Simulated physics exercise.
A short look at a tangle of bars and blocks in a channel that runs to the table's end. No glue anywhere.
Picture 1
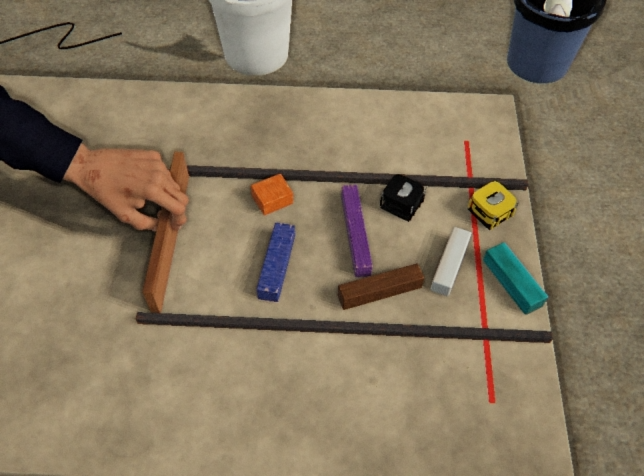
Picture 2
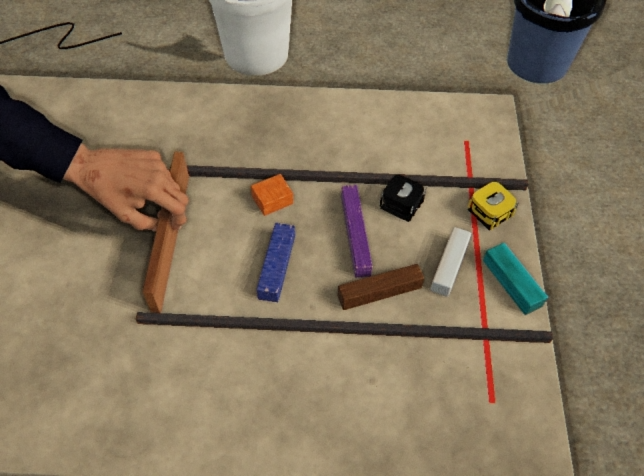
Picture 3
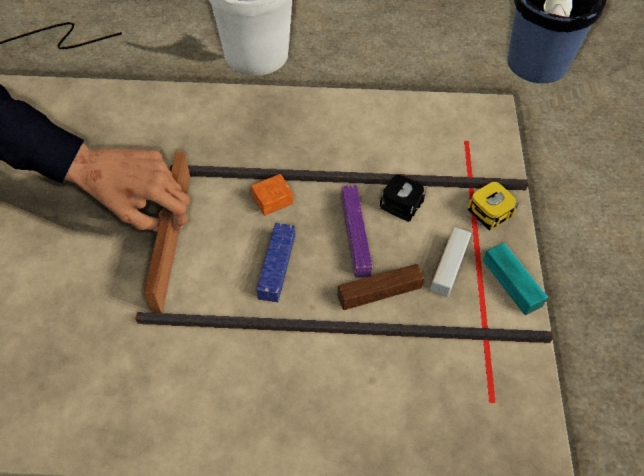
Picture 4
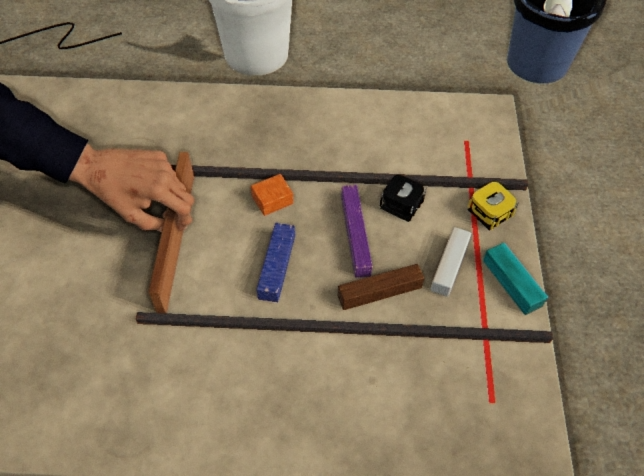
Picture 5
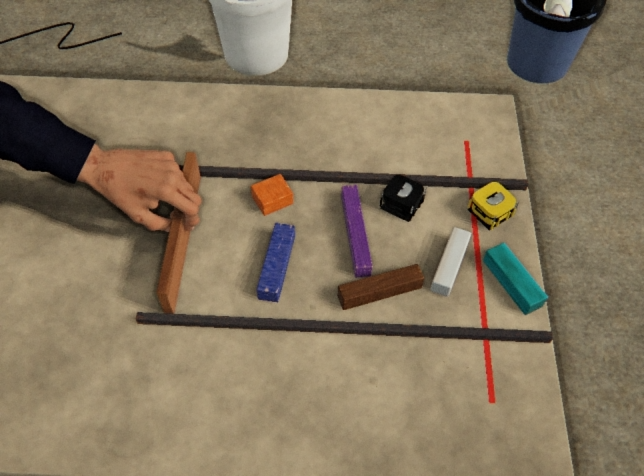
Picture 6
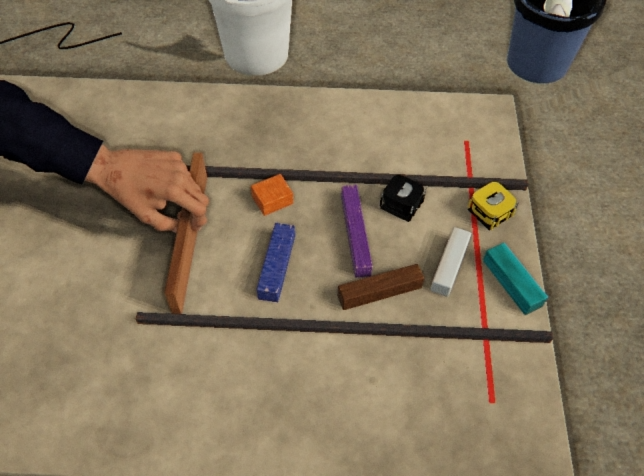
A hand slides a wooden board slightly right toward scattered colourful bars and blocks.
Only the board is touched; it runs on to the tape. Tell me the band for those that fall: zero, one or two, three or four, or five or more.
In the end the number that fall off is three or four.
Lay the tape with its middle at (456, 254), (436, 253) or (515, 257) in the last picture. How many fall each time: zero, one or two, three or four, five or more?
For each place: Just one or two; one to two; 5 or more.
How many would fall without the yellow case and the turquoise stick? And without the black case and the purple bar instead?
Fallen: 2, and 1 in the other try.
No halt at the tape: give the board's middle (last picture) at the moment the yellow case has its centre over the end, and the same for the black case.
About (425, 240), and (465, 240) for the other.
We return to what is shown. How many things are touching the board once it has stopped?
The number is 2.
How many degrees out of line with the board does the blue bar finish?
About 0°.
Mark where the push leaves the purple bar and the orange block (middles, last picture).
About (516, 236), and the other about (491, 209).
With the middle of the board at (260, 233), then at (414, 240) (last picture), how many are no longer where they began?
First 1, then 8.
Soon after, none off yet; turquoise stick at rest near (515, 278); yellow case at rest near (492, 206); white stick at rest near (451, 261).
In the end, the number that fall off is three or four; gone, black case, white stick, yellow case and turquoise stick.
